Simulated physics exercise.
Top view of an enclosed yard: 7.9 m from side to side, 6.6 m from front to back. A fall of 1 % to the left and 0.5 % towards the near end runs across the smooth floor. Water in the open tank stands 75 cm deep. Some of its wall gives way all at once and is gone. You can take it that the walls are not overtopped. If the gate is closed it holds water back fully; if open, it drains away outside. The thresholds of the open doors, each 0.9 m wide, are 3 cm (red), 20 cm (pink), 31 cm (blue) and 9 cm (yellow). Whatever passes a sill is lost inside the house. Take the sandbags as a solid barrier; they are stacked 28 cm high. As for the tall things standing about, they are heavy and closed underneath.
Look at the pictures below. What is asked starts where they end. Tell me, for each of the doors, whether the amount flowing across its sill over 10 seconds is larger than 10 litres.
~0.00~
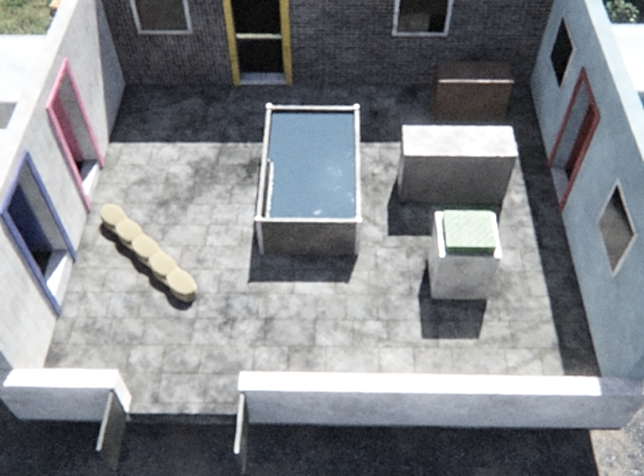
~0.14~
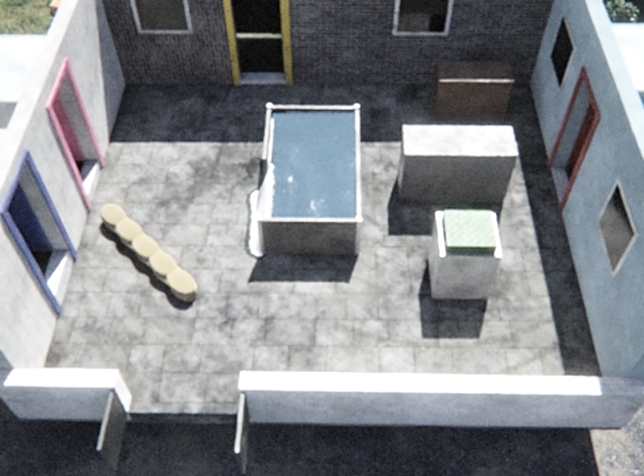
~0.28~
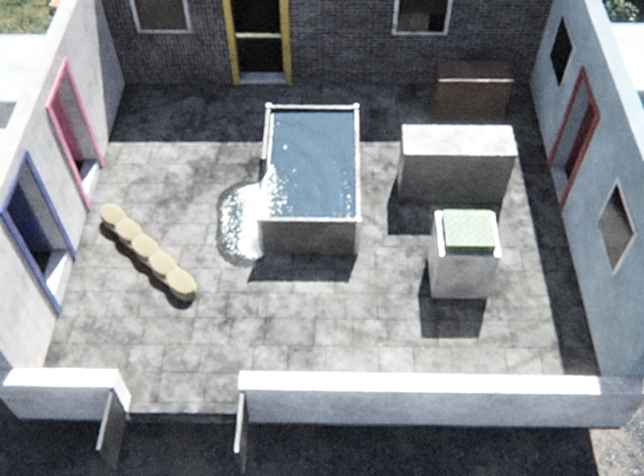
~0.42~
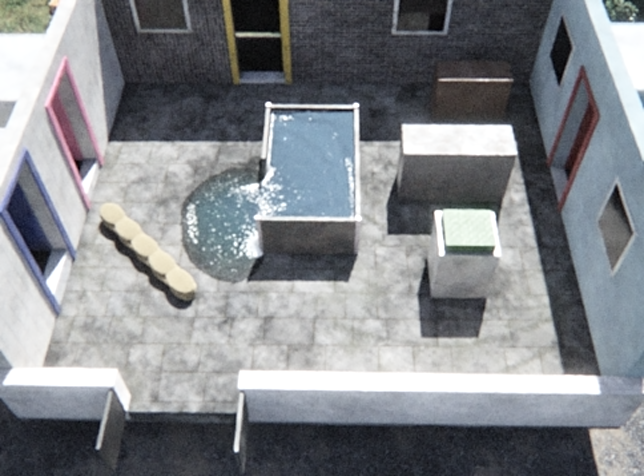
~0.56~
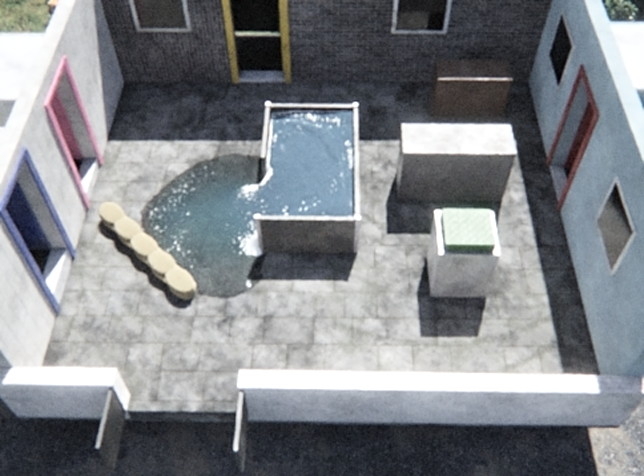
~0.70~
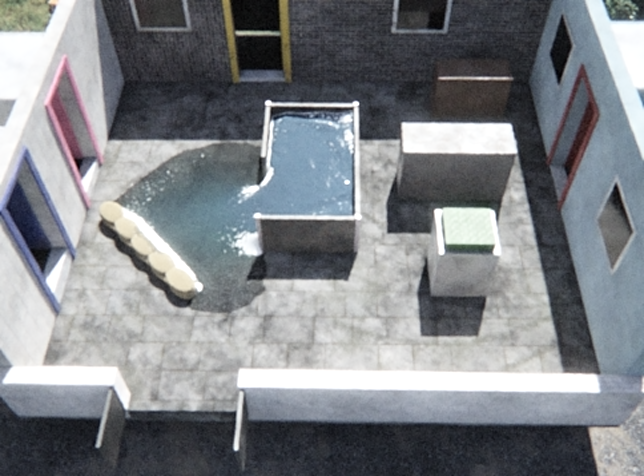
For 10 seconds: The red door, larger; the pink door, larger; the blue door, not larger; the yellow door, not larger.
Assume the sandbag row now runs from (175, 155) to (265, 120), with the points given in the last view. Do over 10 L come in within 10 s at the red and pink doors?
Well, the red one ends up within bounds and the pink one ends up more than allowed.
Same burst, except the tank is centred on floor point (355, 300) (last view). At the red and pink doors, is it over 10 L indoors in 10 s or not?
Red: Within limit; pink: Within limit.
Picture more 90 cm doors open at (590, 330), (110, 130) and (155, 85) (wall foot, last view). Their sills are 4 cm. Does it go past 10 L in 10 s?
Note, doorways in listed order: Stays short, goes beyond, goes beyond.
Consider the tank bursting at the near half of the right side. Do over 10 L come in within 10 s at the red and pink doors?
So red ends up past the limit and pink ends up short of it.
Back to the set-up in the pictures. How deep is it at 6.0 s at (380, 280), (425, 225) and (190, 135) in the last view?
Around 1 cm, 0 cm and 4 cm, in the order given.
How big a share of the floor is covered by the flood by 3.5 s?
About 40 per cent.
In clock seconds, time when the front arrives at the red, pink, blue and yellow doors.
Doors: Red 6.5 s / pink 0.9 s / blue 1.8 s / yellow 2.8 s.
After 1.4 s water covers 20 % of the floor and is deepest (46 cm) near (174, 266); red door not reached, pink door 37 cm at the sill, 24 L in, blue door not reached, yellow door not reached.
After 2.2 s water covers 30 % of the floor and is deepest (36 cm) near (99, 173); red door not reached, pink door 35 cm at the sill, 103 L in, blue door 11 cm at the sill, 0 L in, yellow door not reached.
After 3.5 s water covers 40 % of the floor and is deepest (35 cm) near (123, 91); red door not reached, pink door 27 cm at the sill, 163 L in, blue door 6 cm at the sill, 0 L in, yellow door 7 cm at the sill, 0 L in.
After 6.0 s water covers 70 % of the floor and is deepest (18 cm) near (422, 111); red door not reached, pink door 14 cm at the sill, 178 L in, blue door 3 cm at the sill, 0 L in, yellow door 8 cm at the sill, 0 L in.
After 10.0 s water covers 90 % of the floor and is deepest (12 cm) near (448, 167); red door 6 cm at the sill, 28 L in, pink door 9 cm at the sill, 179 L in, blue door 2 cm at the sill, 0 L in, yellow door 5 cm at the sill, 0 L in.
